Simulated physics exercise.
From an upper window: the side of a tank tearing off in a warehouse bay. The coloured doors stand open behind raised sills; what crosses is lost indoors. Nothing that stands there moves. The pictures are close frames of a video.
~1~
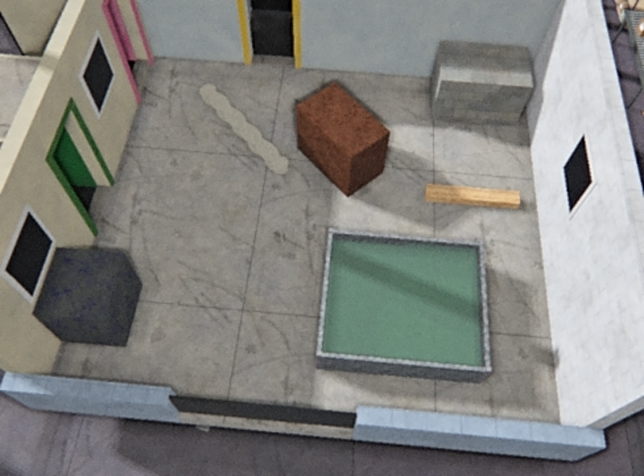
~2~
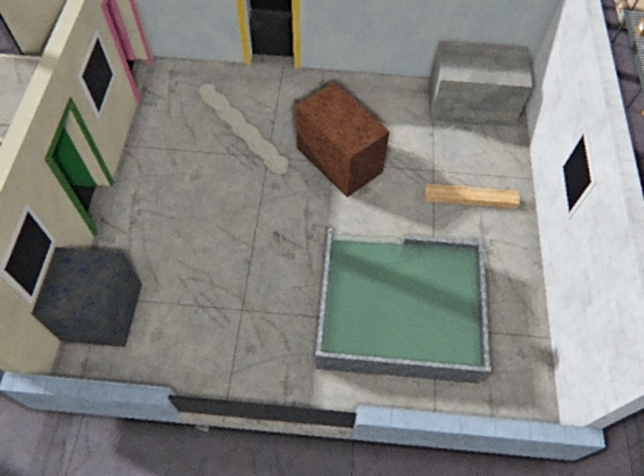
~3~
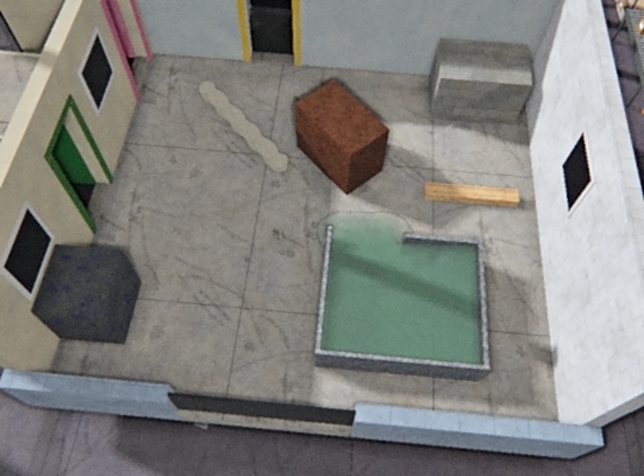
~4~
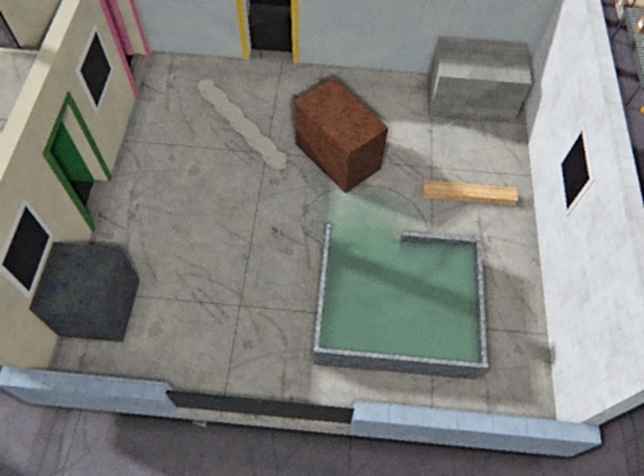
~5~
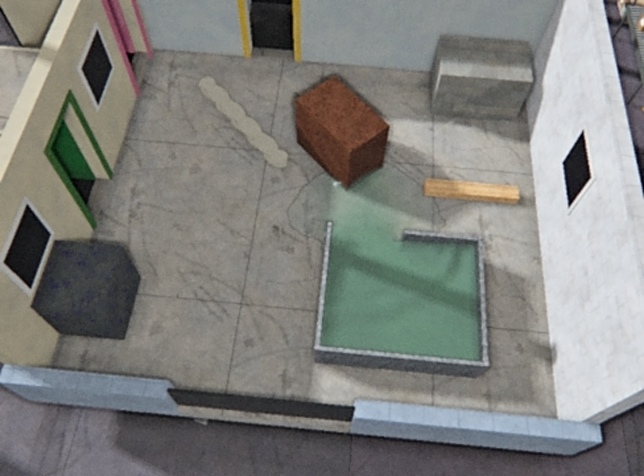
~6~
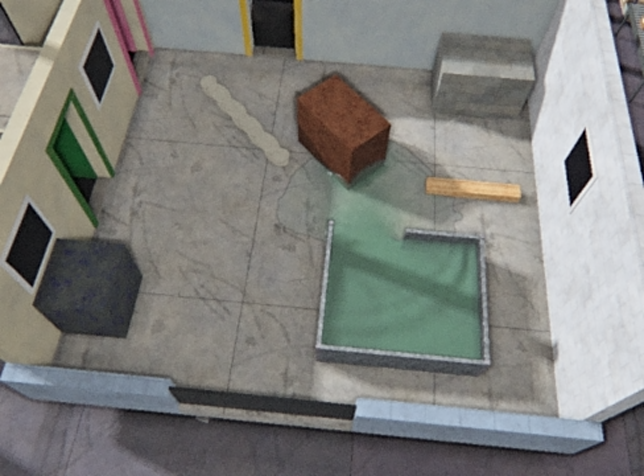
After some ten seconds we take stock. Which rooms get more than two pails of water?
The pink door admits no more than that; the yellow door lets in a lot; the green door lets in a lot.
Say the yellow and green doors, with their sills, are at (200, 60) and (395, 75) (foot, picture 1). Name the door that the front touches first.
I say the green-painted one.
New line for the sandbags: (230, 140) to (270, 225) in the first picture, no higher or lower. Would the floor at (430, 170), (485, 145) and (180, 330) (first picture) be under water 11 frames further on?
As listed: Covered, flooded, dry.
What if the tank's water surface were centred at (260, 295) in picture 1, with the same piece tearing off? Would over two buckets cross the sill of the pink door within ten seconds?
Then: The pink door passes that mark.
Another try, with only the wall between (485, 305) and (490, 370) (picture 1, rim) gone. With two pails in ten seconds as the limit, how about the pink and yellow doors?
Pink door lets less in; yellow door keeps below it.
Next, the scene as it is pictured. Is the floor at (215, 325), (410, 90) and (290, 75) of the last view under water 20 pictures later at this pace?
As listed: No water, covered, flooded.
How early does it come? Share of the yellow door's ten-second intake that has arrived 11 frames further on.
Close to 0 %.
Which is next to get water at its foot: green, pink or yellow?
I say the yellow door.
A moment on, water covers 15 % of the floor; the pink door not reached, the yellow door not reached, the green door not reached.
Next, water covers 30 % of the floor; the pink door not reached, the yellow door not reached, the green door not reached.
Then, water covers 50 % of the floor; the pink door not reached, the yellow door under two buckets in, the green door under two buckets in.
Later, water covers 70 % of the floor; the pink door wet at the sill, nothing in, the yellow door over two buckets in, the green door over two buckets in.
In the end, water covers 85 % of the floor; the pink door wet at the sill, nothing in, the yellow door over two buckets in, the green door over two buckets in.
